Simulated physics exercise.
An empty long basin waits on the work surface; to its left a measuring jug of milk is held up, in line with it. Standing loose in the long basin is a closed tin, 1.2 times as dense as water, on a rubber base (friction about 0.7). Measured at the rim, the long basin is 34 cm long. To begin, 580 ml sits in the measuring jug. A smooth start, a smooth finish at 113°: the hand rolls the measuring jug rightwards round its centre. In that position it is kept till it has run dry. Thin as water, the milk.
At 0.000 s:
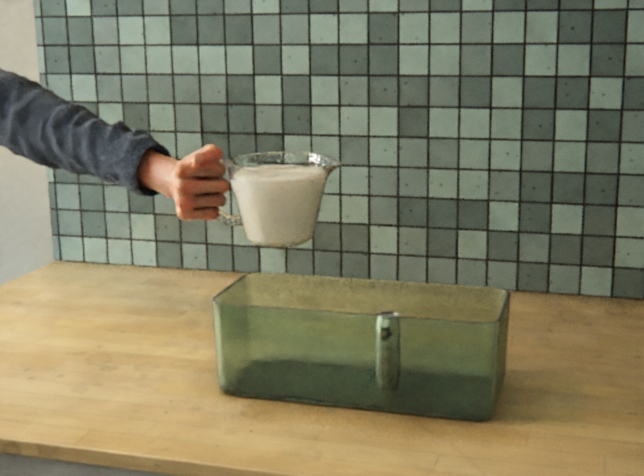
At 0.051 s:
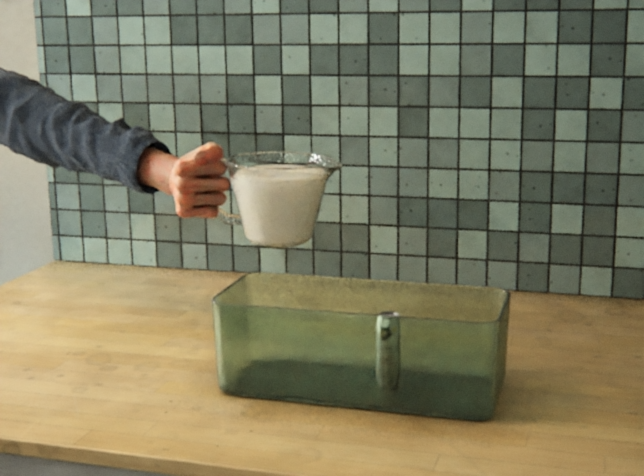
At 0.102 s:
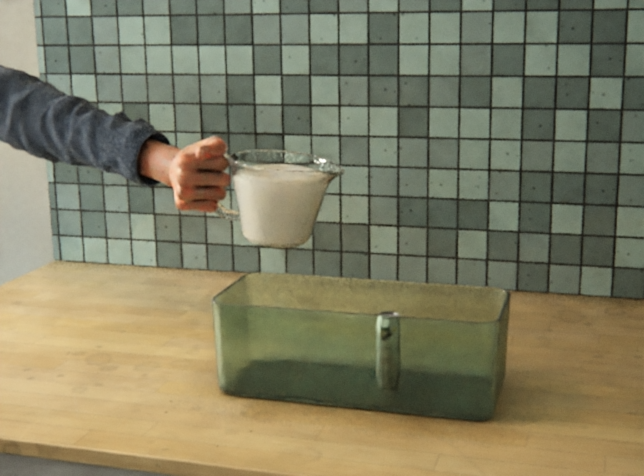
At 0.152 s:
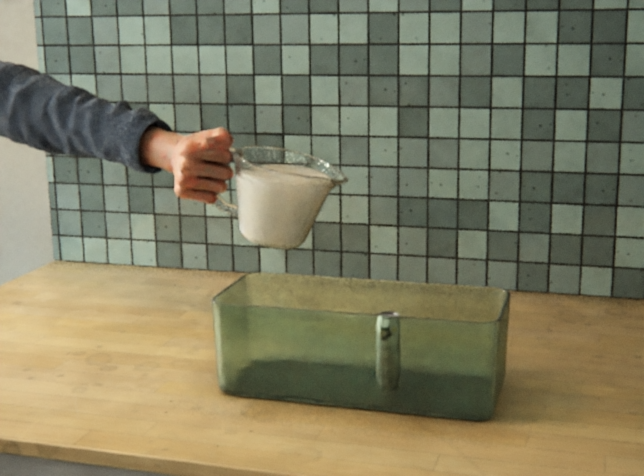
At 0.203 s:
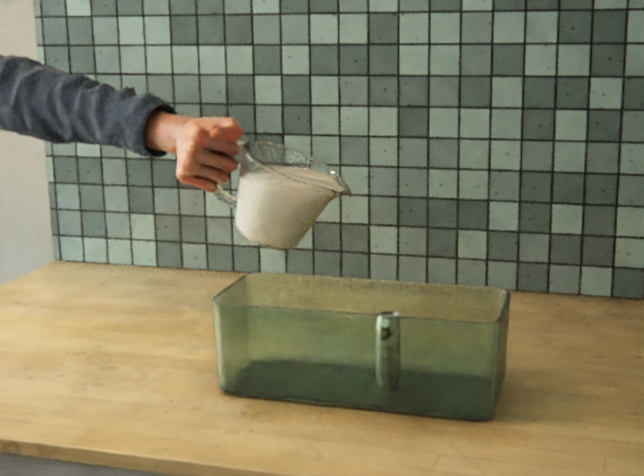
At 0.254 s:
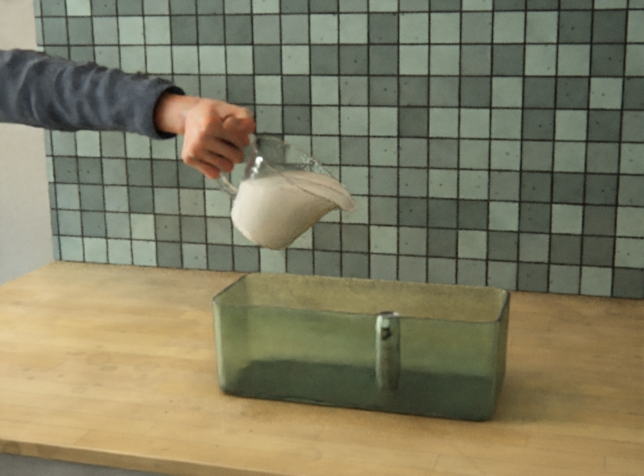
A hand held a clear measuring jug of milk above a long green basin on a wooden worktop, then slowly rolled it rightwards until the milk reached the lip.
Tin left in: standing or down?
Looks like it can't take it.
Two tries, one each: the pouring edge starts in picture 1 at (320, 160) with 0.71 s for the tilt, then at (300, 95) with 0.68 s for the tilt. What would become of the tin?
Trial 1 - tin tips; trial 2 - tin tips.
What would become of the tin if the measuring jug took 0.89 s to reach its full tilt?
Then it goes over.
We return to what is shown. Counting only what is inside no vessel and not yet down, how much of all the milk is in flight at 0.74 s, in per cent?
Something like 2 per cent is in the air then.
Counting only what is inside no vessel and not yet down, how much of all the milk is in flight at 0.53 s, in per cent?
Estimate: About 20 % of all of it.
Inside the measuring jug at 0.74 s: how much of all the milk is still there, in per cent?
Share remaining: Approx. 1 %.
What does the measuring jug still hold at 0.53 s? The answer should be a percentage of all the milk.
28 %.
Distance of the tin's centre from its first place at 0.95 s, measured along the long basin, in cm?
Centre to centre, close to 8 cm.
Then, 0.53 s in, the tilt is 100° and 28 per cent is still to pour; the tin stands where it began.
Then, 0.74 s in, the tilt is 113° and 1 per cent is still to pour; the tin leans 36°.
Then, 0.95 s in, the tilt is 113° and 0 per cent is still to pour; the tin lies on its side.
Then, 1.18 s in, the tilt is 113° and 0 per cent is still to pour; the tin lies on its side.
Finally, the tin lies on its side.
